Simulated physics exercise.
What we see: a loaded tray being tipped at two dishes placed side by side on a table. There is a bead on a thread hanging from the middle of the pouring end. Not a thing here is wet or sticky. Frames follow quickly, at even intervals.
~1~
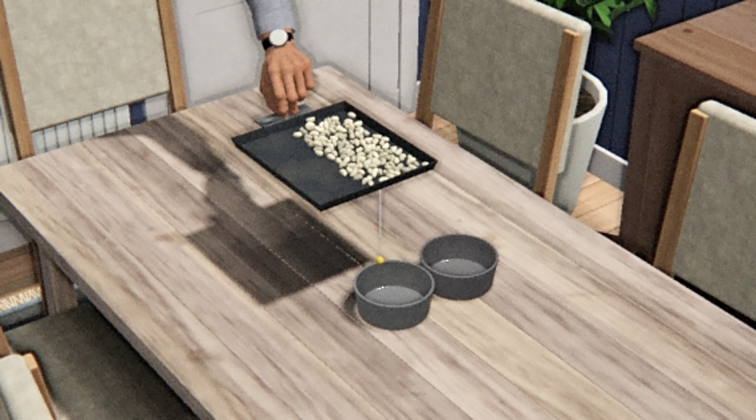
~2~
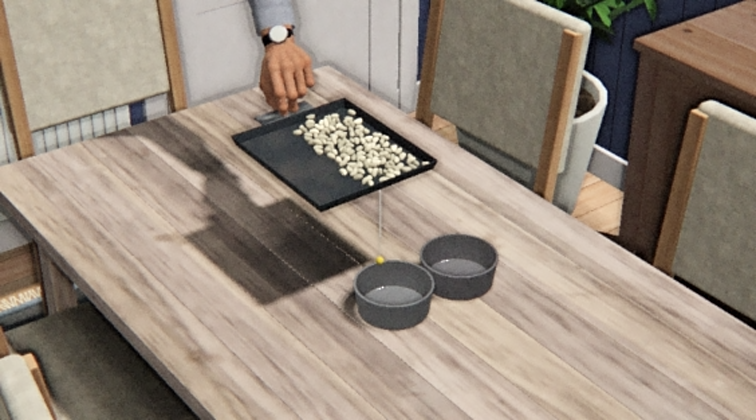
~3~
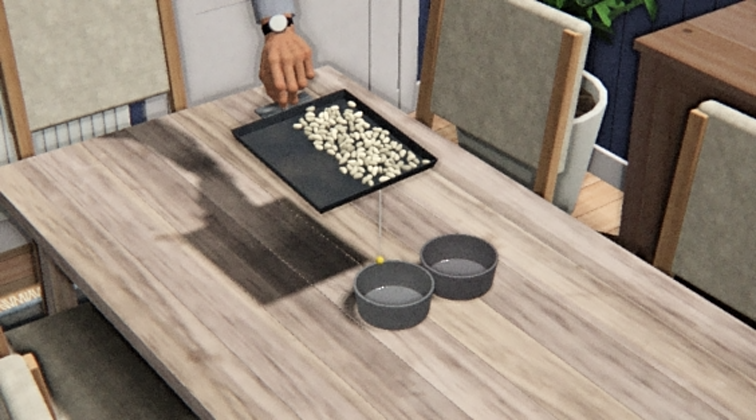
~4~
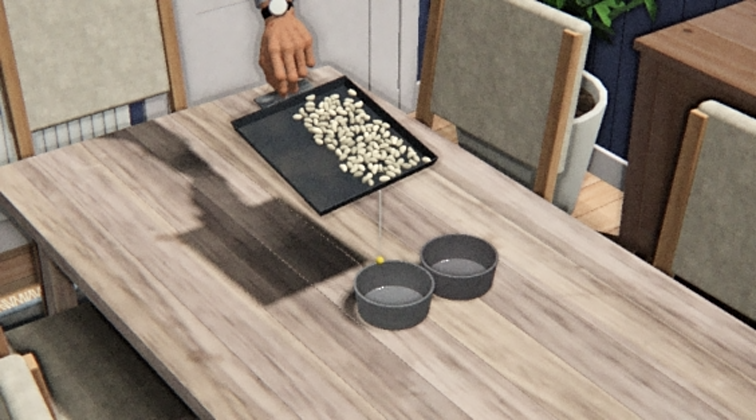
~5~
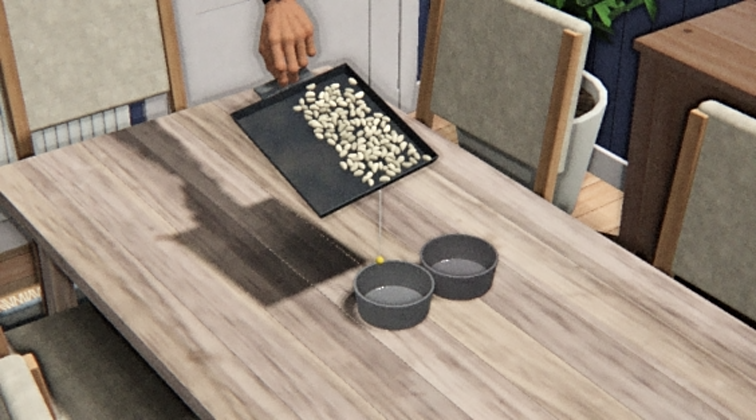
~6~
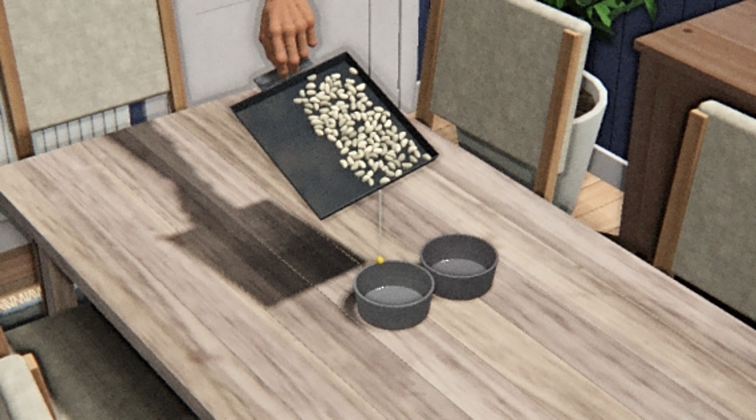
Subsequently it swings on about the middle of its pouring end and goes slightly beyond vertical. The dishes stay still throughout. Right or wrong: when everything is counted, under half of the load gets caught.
Right.
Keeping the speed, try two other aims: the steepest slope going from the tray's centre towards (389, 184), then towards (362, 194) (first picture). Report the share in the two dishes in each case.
You'd see roughly 80 per cent the first time and 40 per cent the second.
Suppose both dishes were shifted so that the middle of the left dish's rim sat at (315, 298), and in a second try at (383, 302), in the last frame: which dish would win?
In the first try it's the one on the left, and in the second it's the one on the left.
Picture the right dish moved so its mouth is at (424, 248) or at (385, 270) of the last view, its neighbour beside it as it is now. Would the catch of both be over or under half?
In order, they'd catch a minor share, and next a major share.
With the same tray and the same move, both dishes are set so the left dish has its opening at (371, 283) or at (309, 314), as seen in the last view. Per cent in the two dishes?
About 40% on the first try and 80% on the second.
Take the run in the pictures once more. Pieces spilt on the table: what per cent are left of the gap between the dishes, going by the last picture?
It comes to about 100 percent.
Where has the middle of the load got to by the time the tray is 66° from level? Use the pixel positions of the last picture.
Near (351, 192).
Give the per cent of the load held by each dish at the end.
Looks like close to 20 % lands in the left dish and close to 0 % in the right one.
Soon after the last picture, tray tipped steeply; nearly all on the tray; a small part in the air.
A little later, tray tipped past a quarter turn; a stray few on the tray; about a quarter in the left dish; about two thirds outside both; about a quarter in the air.
Later still, tray tipped past a quarter turn; about a quarter in the left dish; most outside both.
At rest, tray tipped past a quarter turn; about a quarter in the left dish; none in the right dish; most outside both.
